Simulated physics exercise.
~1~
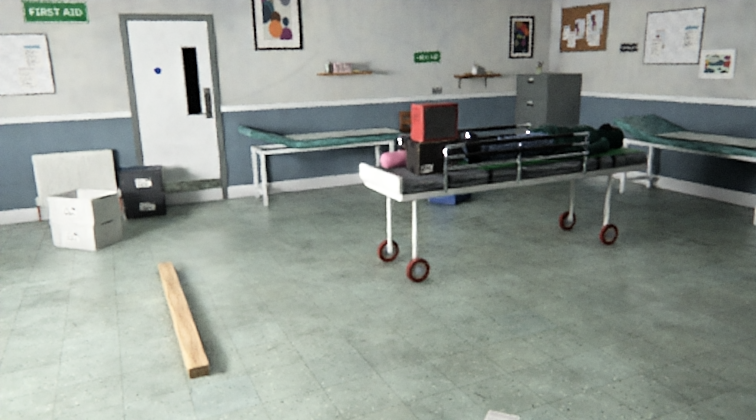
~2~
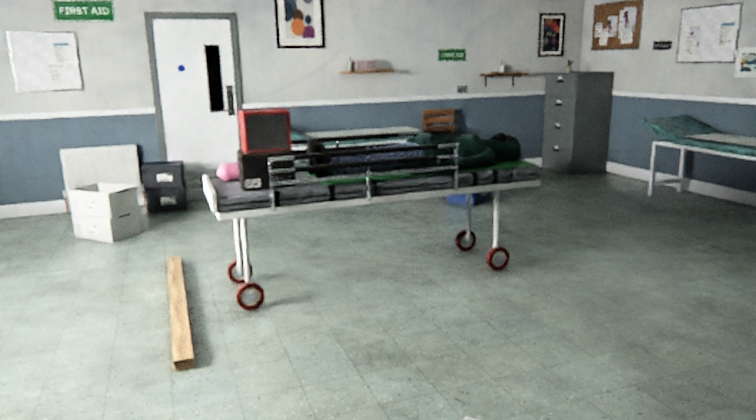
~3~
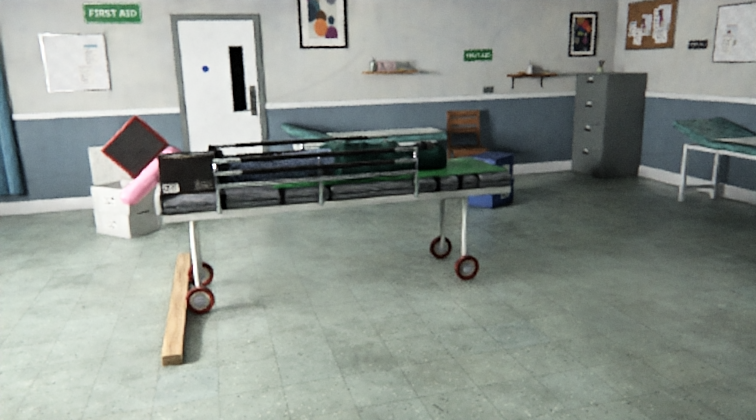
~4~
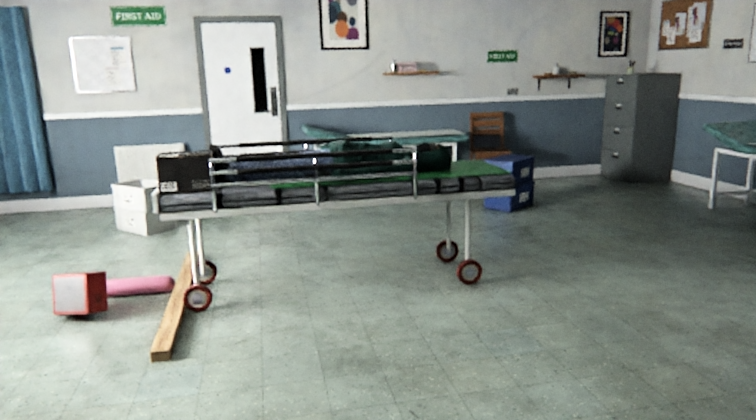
In a first-aid room, a trolley rolls left to a plank, tipping a red monitor and pink bottle onto the floor.
